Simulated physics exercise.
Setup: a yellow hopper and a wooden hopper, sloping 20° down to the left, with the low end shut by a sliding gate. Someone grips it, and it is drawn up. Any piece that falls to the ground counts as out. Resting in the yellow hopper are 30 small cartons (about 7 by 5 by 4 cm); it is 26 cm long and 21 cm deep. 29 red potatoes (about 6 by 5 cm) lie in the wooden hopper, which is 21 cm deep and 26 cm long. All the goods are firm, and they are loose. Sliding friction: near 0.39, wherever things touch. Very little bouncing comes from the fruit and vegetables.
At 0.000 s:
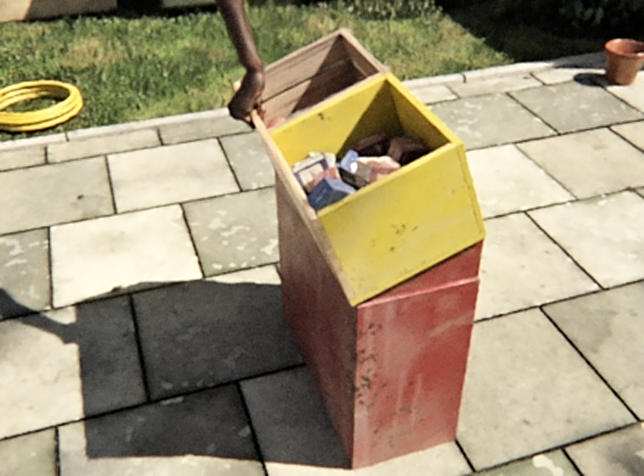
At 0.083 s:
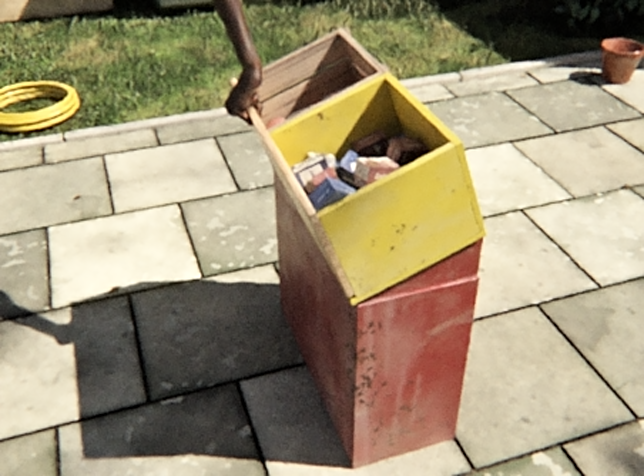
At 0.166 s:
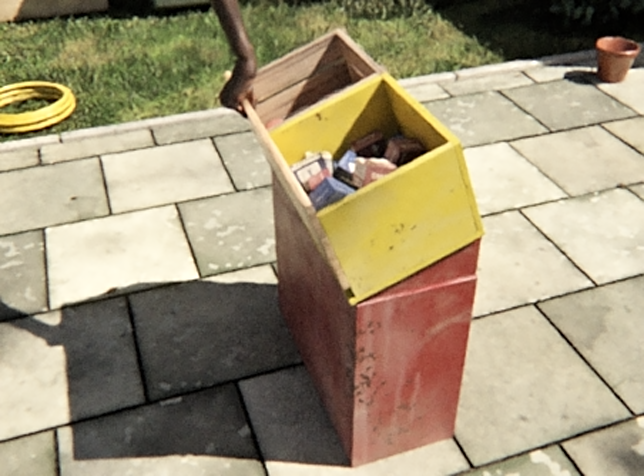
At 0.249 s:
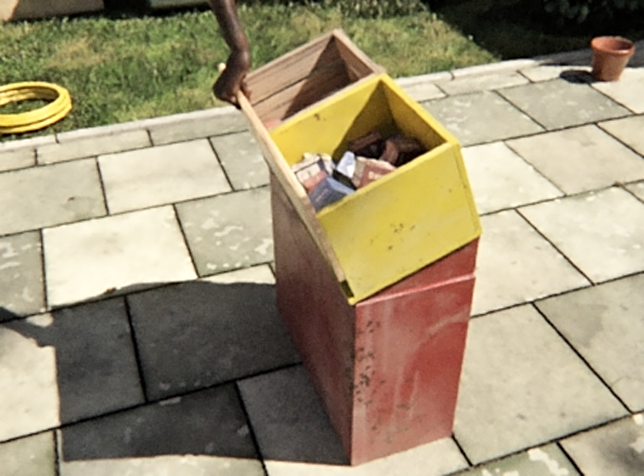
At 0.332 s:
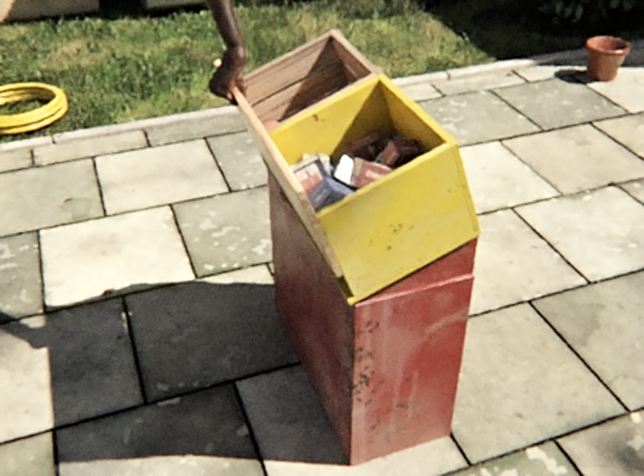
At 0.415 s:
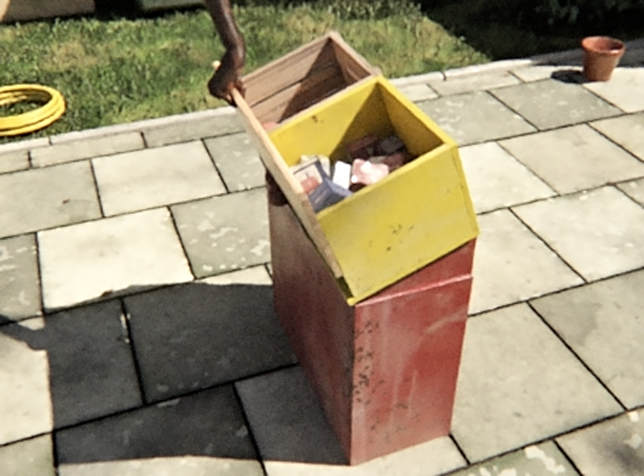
A yellow hopper of small cartons stays put while a hand slightly shifts at its wooden edge.
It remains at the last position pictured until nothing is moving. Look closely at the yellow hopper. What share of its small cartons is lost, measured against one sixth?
The share lost is below one sixth.
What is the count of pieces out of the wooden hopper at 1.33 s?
Roughly, out by then: Wooden hopper 6.
After 0.82 s, 1 of 30 out of the yellow hopper and 3 of 29 out of the wooden hopper.
After 1.33 s, 1 of 30 out of the yellow hopper and 6 of 29 out of the wooden hopper.
After 2.04 s, 1 of 30 out of the yellow hopper and 11 of 29 out of the wooden hopper.
Outcome (at 2.95 s), 1 of 30 out of the yellow hopper and 20 of 29 out of the wooden hopper. Asked share, 1 of 30, 3 per cent.
